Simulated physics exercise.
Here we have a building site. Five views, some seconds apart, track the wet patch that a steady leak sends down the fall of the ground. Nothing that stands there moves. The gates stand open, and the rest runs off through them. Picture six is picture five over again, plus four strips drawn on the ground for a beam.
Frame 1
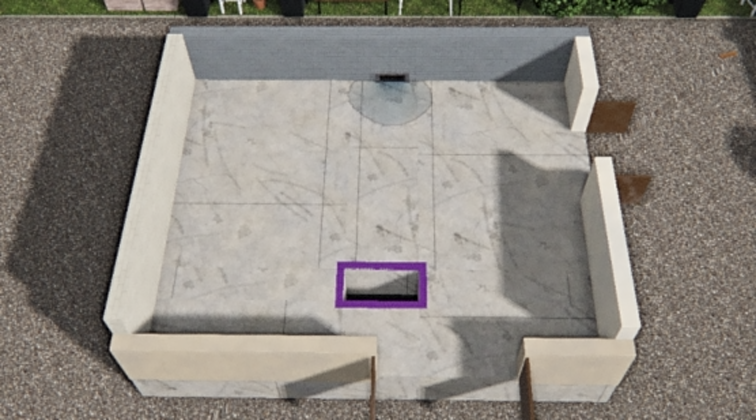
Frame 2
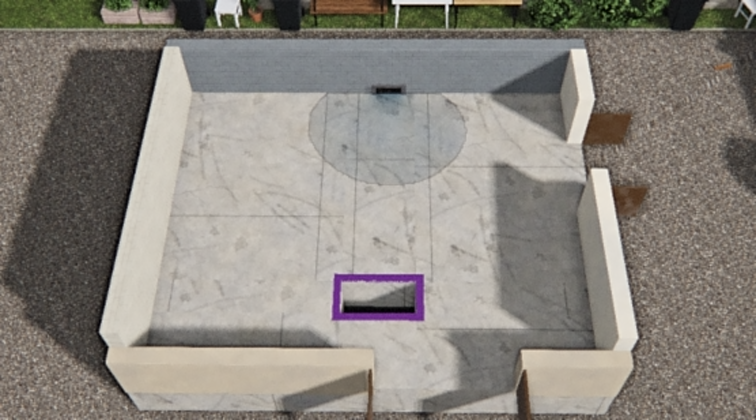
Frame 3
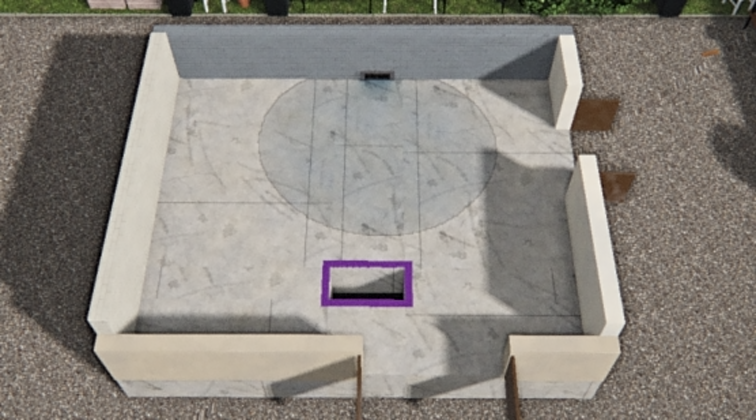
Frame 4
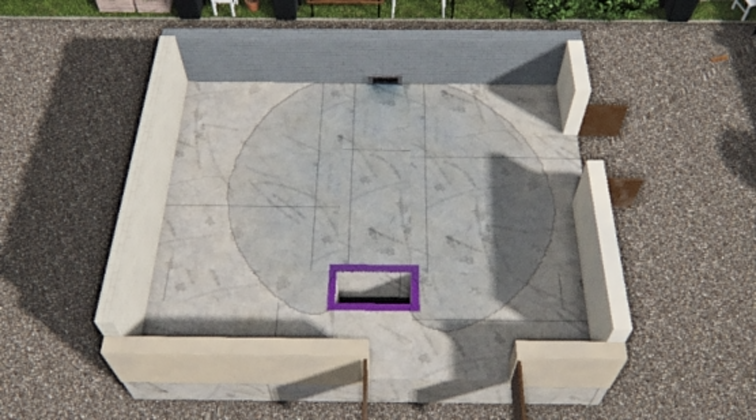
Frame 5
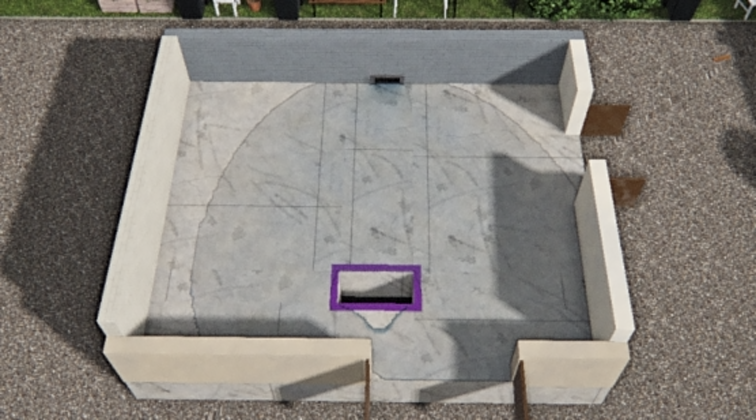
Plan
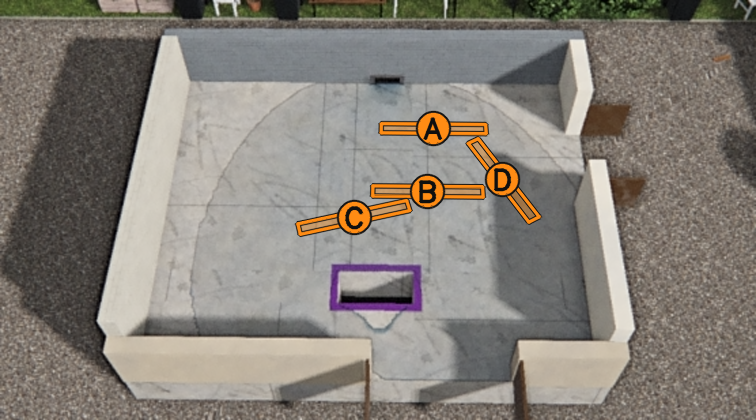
Clear water spreading in a widening circle from a wall outlet across a walled concrete floor, reaching and surrounding a purple-edged gully.
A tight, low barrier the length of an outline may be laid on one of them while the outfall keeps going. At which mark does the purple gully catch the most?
I would pick position D.
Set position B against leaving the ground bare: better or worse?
Position B is worse.
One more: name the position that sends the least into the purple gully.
C.
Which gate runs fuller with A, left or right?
More leaves on the left.
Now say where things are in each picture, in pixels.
Outfall at (392, 77); purple gully at (381, 285); open gate at (447, 361); open gate at (576, 165); 3 % of the ground under water, visible out to (417, 115); purple gully still dry, in the first frame.
In the second frame, 12 % of the ground under water, visible out to (350, 175); purple gully still dry.
In the third frame, 28 % of the ground under water, visible out to (354, 229); purple gully still dry.
In the fourth frame, 50 % of the ground under water, visible out to (468, 317); purple gully taking water.
In the fifth frame, 70 % of the ground under water, visible out to (583, 315); purple gully taking water.
In orange, A from (381, 128) to (485, 129); B from (372, 190) to (482, 191); C from (299, 229) to (408, 205); D from (473, 141) to (534, 219).
With A, about 21 % of the stream goes into the purple gully, about 78 % out by the gates.
With B, about 23 % of the stream goes into the purple gully, about 77 % out by the gates.
With C, about 16 % of the stream goes into the purple gully, about 84 % out by the gates.
With D, about 33 % of the stream goes into the purple gully, about 67 % out by the gates.
